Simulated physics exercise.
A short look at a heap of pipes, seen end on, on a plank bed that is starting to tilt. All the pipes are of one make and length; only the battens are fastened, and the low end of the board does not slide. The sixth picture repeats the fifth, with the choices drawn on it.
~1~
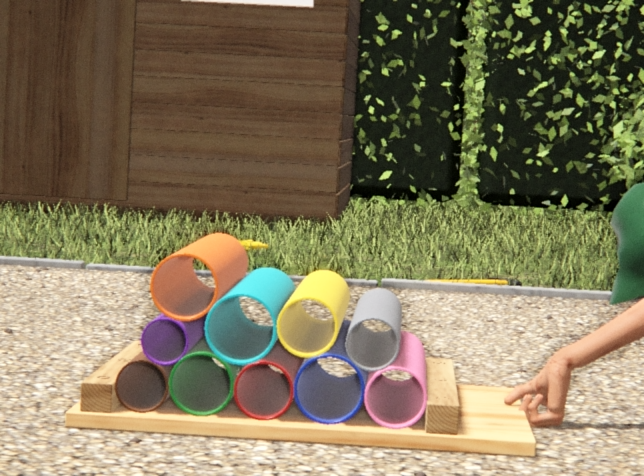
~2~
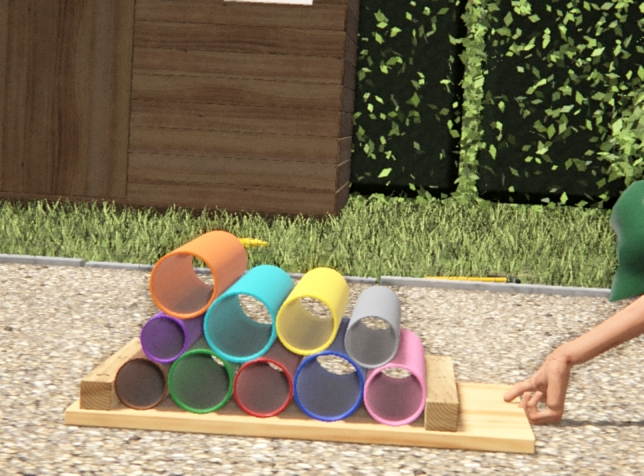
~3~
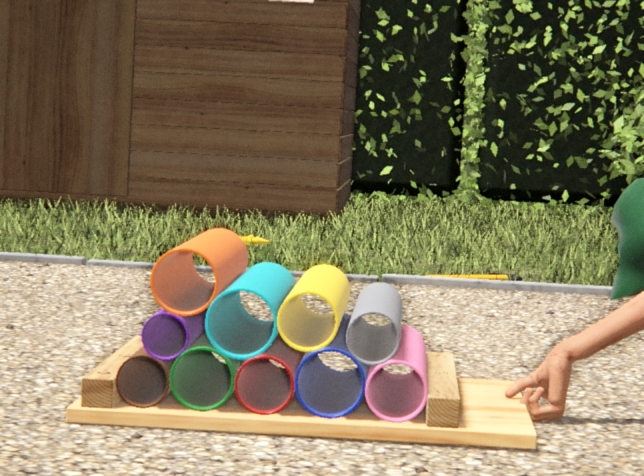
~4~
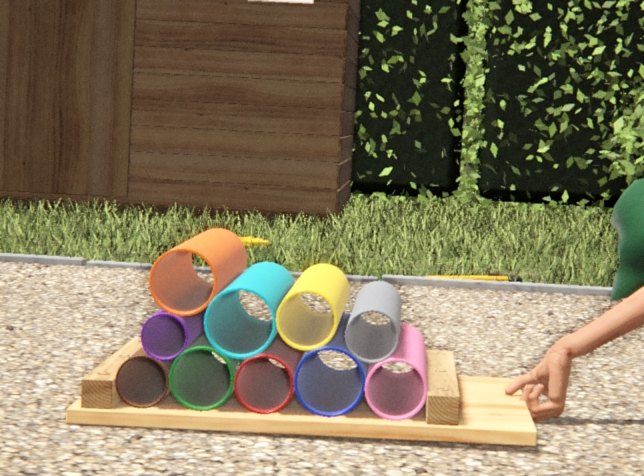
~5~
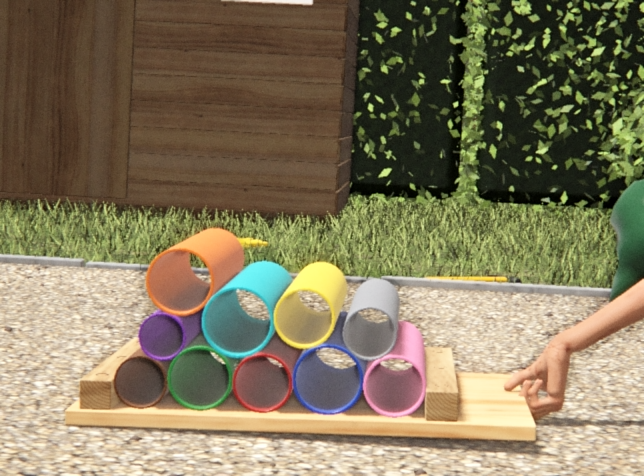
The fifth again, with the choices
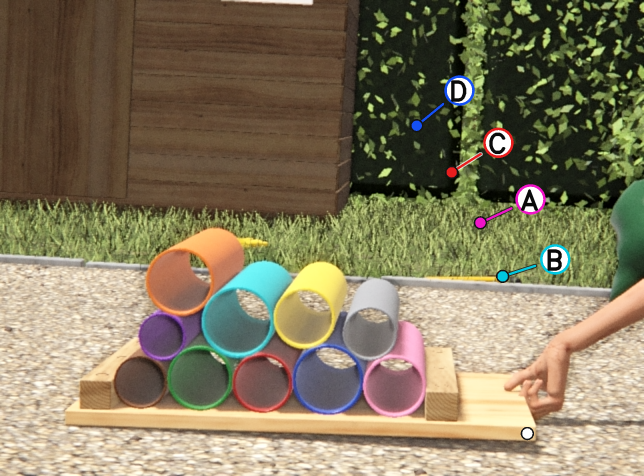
At the start, colourful pipes sit stacked between two wooden battens on a board over gravel, with the orange one highest at the left and a hand at the board's right end. The view jitters faintly and the orange pipe edges very slightly left, while the rest barely changes through to the end.
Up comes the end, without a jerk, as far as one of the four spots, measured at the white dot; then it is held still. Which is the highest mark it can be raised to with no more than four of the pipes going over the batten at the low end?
The last mark within the limit is C.
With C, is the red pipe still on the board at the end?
Yes, with C.
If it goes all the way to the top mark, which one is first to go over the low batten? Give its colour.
The orange one.
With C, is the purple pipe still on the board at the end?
No, with C.
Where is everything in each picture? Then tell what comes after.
In the first frame, blue pipe (329, 389); pink pipe (396, 398); grey pipe (373, 345).
In the second frame, grey pipe (372, 342); purple pipe (164, 339).
In the third frame, board (311, 387); pink pipe (397, 392); grey pipe (373, 338); brown pipe (143, 381).
In the fourth frame, board (311, 385); brown pipe (142, 382); green pipe (202, 379).
In the fifth frame, board (310, 384); brown pipe (141, 382); green pipe (200, 378).
On the copy, A at (481, 223); B at (502, 276); C at (452, 172); D at (417, 125); the white dot at (527, 433).
On C. First, board at 20°.
Then, board at 35°.
Finally, board at 35°, four over the low batten (purple, turquoise, yellow, orange).
By contrast, A four over the low batten (purple, turquoise, yellow, orange); B one over the low batten (orange); D five over the low batten.
